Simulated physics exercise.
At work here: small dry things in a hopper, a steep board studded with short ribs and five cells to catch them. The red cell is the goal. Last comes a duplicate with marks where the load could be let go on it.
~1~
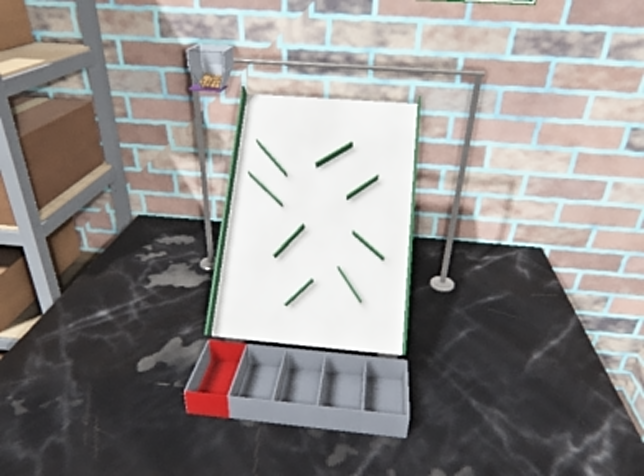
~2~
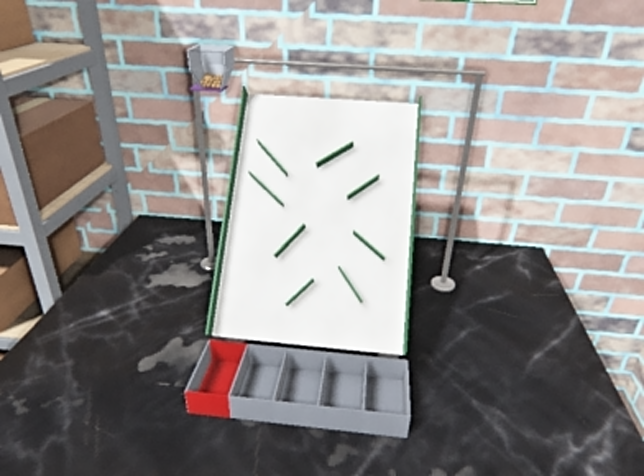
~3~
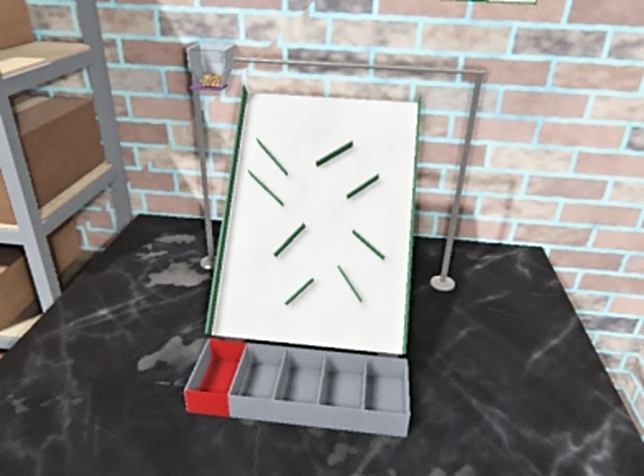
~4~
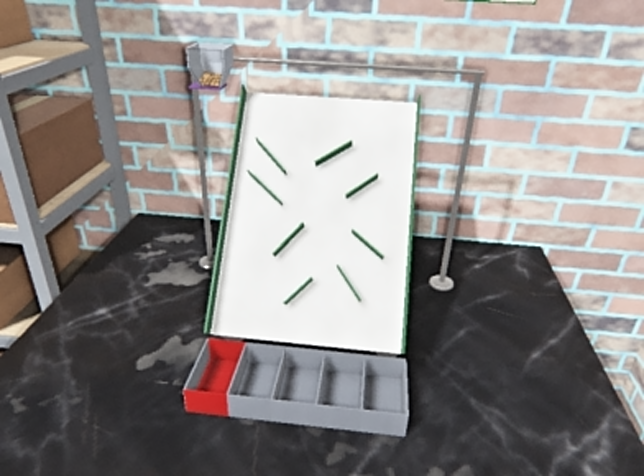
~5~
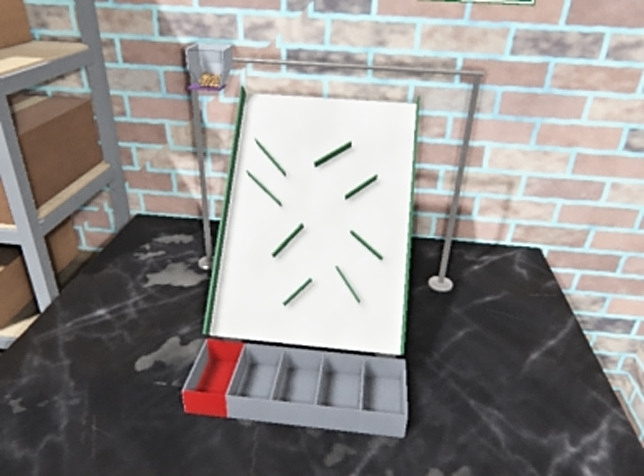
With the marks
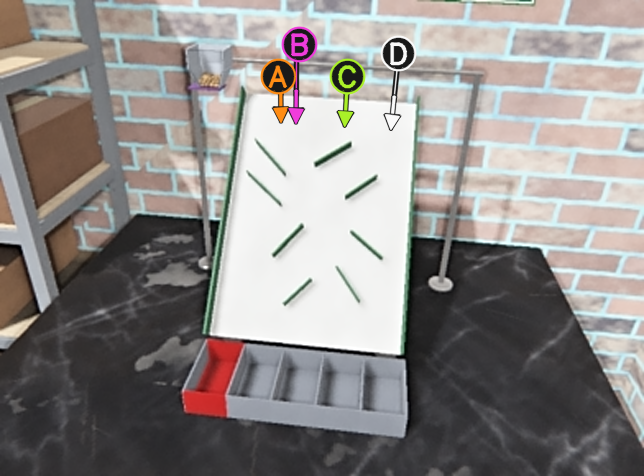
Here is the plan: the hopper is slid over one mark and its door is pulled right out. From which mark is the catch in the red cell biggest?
The answer is mark C.
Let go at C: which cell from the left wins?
The first.
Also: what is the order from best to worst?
C, B, A, D.
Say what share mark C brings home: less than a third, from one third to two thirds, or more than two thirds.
More than two thirds.
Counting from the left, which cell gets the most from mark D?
It is the fifth one.
On the marked copy, mark A meets the board at (280, 117); mark B meets the board at (296, 118); mark C meets the board at (344, 121); mark D meets the board at (391, 124).
For mark A, about a tenth in the red cell, roughly two thirds in other cells, roughly a quarter outside the box.
For mark B, roughly a third in the red cell, roughly half in other cells, about a tenth outside the box.
For mark C, the larger part in the red cell, about a tenth in other cells, about a tenth outside the box.
For mark D, about a tenth in the red cell, the larger part in other cells, about a tenth outside the box.
